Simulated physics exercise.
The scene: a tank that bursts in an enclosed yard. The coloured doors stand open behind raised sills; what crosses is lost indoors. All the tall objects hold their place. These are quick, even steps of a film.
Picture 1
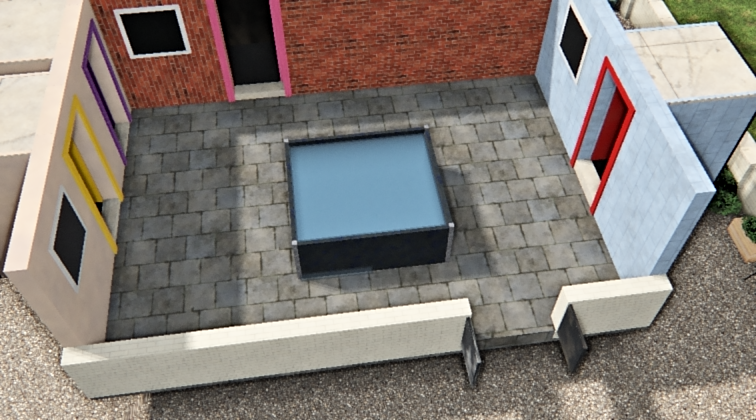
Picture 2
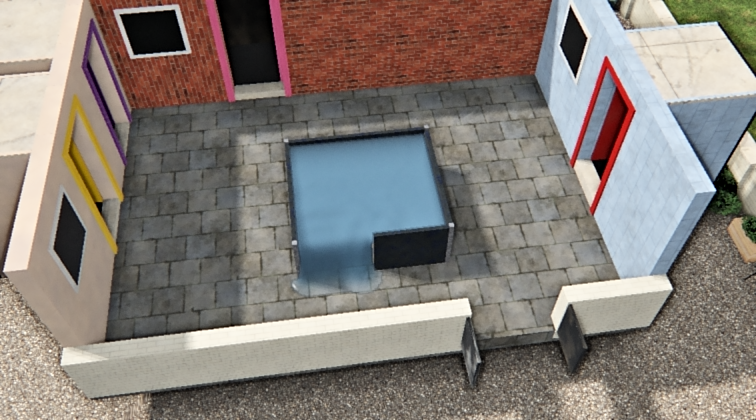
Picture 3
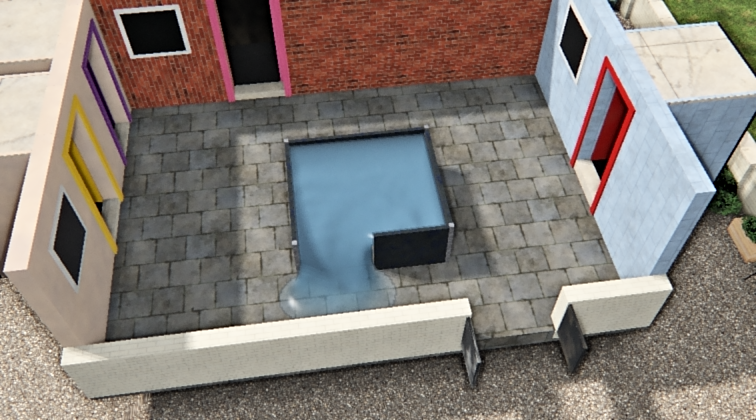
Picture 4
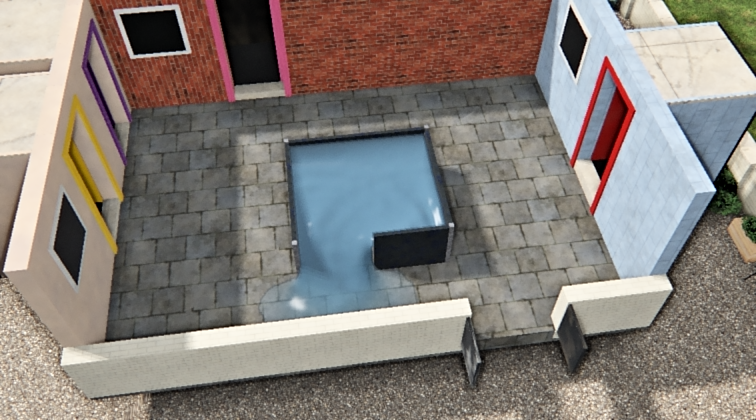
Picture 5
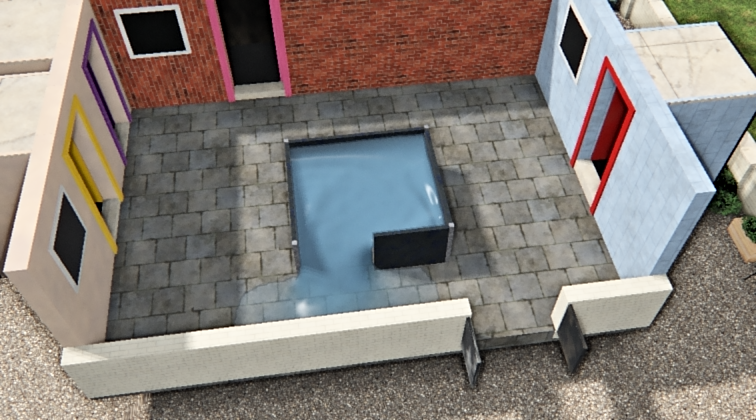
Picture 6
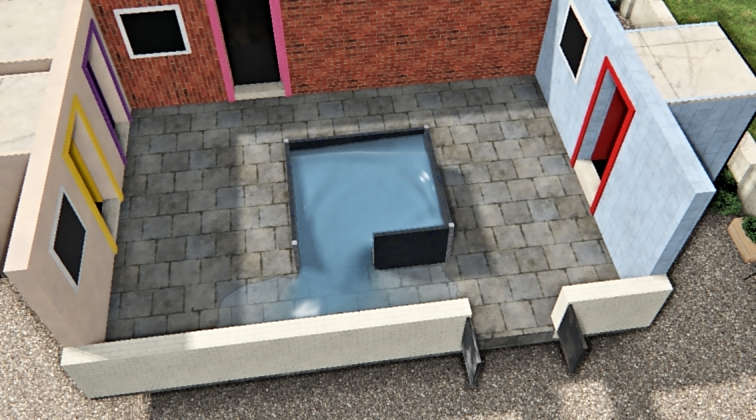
Square tank of still water in a walled yard bursting at its front left, water pouring out and spreading across grey paving.
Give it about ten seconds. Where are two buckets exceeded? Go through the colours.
The yellow door stays under that; the pink door stays under that; the purple door takes more than that; the red door stays under that.
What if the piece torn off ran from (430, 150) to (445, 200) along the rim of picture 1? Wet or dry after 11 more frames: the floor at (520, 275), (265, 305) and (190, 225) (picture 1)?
As listed: Wet, not flooded, dry.
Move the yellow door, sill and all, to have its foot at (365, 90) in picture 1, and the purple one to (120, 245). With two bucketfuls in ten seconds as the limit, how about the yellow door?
Then: The yellow one stays under.
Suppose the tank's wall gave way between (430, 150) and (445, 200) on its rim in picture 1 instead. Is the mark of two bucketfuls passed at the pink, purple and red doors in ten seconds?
My reading: The pink door takes less, the purple door takes more, the red door is over.
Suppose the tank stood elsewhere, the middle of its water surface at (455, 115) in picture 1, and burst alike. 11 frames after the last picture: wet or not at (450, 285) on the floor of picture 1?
Verdict: Flooded.
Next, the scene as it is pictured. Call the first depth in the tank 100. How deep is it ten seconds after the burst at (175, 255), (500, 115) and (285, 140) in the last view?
In turn 6, 14 and 8 in a hundred.
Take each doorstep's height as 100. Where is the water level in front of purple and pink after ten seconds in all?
Near 180 and 50 in a hundred.
A moment on, water covers 20 % of the floor; the yellow door not reached, the pink door not reached, the purple door not reached, the red door not reached.
Next, water covers 40 % of the floor; the yellow door wet at the sill, nothing in, the pink door not reached, the purple door not reached, the red door not reached.
Then, water covers 60 % of the floor; the yellow door under two buckets in, the pink door not reached, the purple door wet at the sill, nothing in, the red door wet at the sill, nothing in.
Later, water covers 90 % of the floor; the yellow door under two buckets in, the pink door wet at the sill, nothing in, the purple door over two buckets in, the red door wet at the sill, nothing in.
In the end, water covers 100 % of the floor; the yellow door under two buckets in, the pink door wet at the sill, nothing in, the purple door over two buckets in, the red door wet at the sill, nothing in.
